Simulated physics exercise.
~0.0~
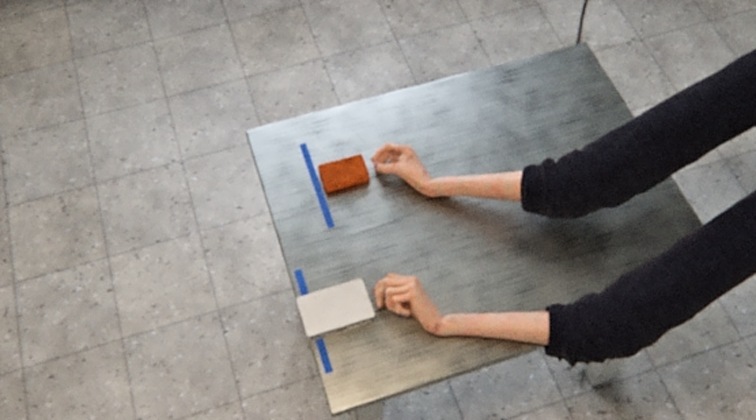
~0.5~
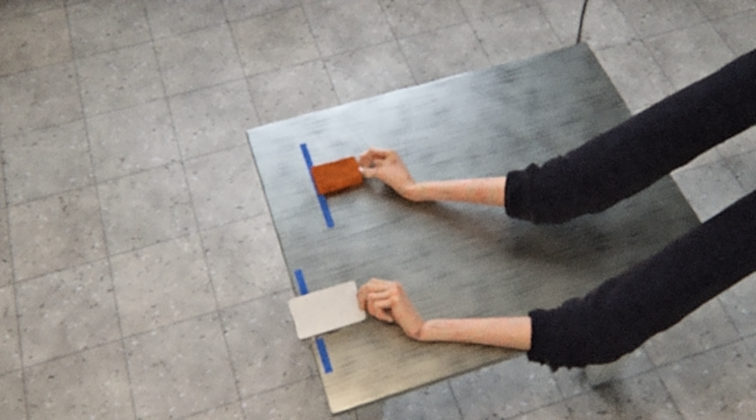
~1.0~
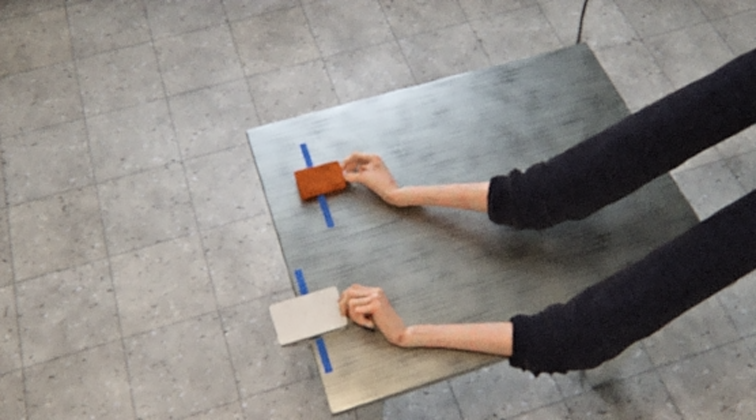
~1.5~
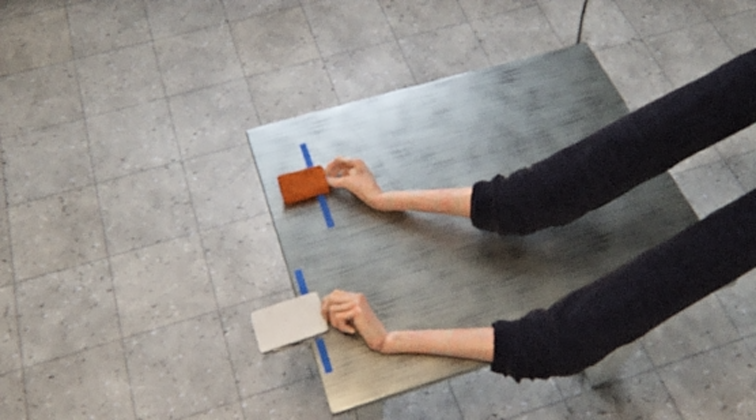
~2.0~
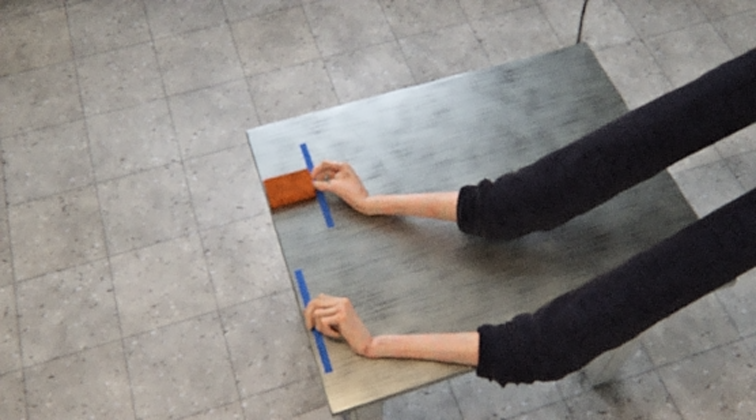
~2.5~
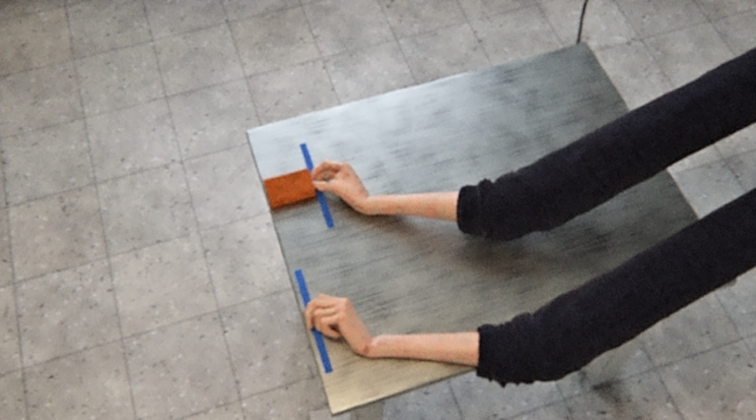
Two hands push an orange sponge and a white case left; the case disappears.
